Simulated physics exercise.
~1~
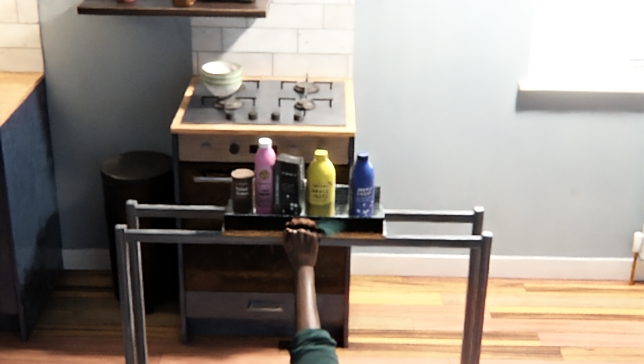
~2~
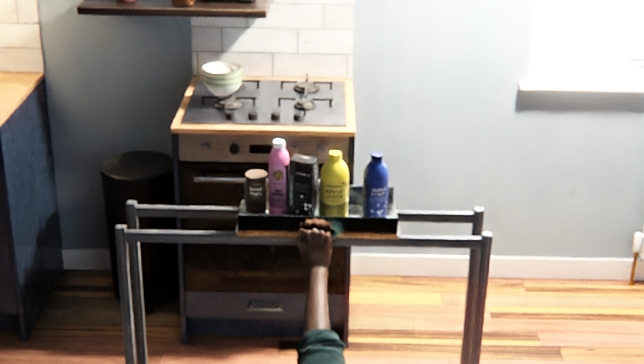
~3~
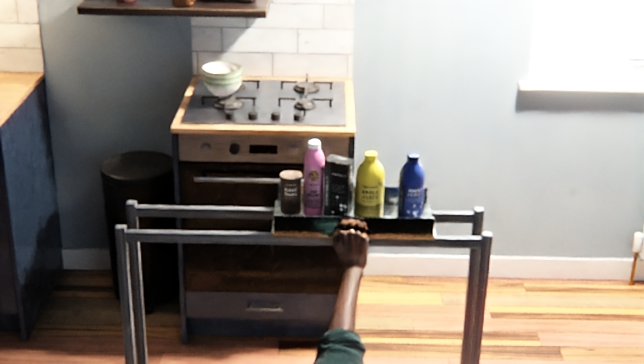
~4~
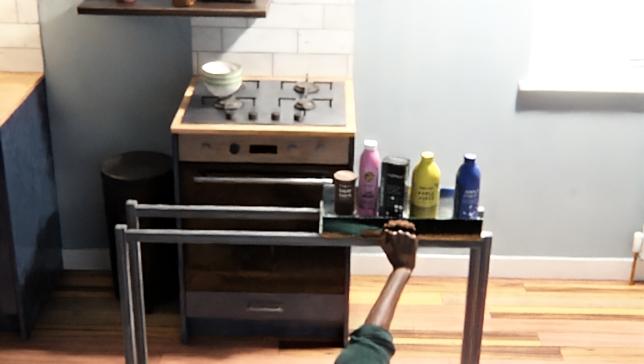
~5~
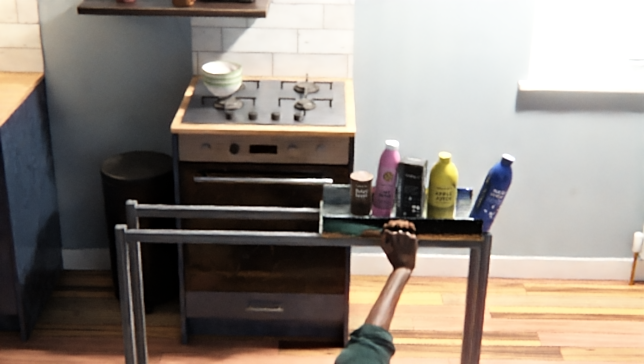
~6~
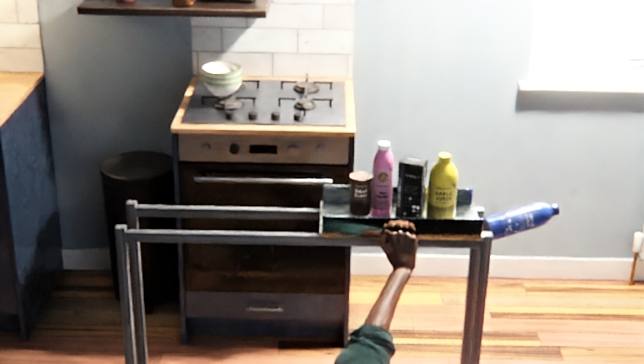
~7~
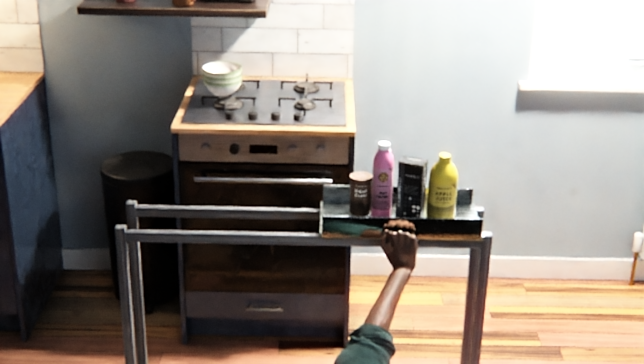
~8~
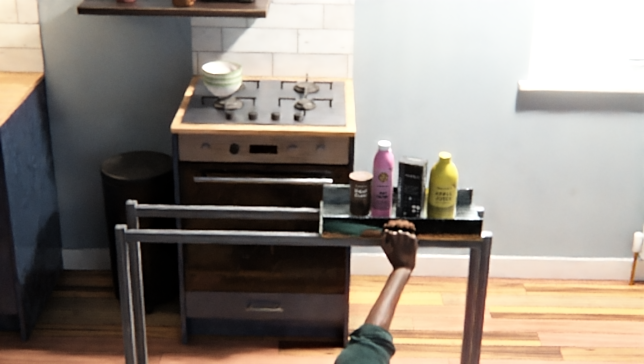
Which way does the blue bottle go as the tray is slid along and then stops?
The blue bottle moves to the right, riding along with the tray and then toppling over its right end.
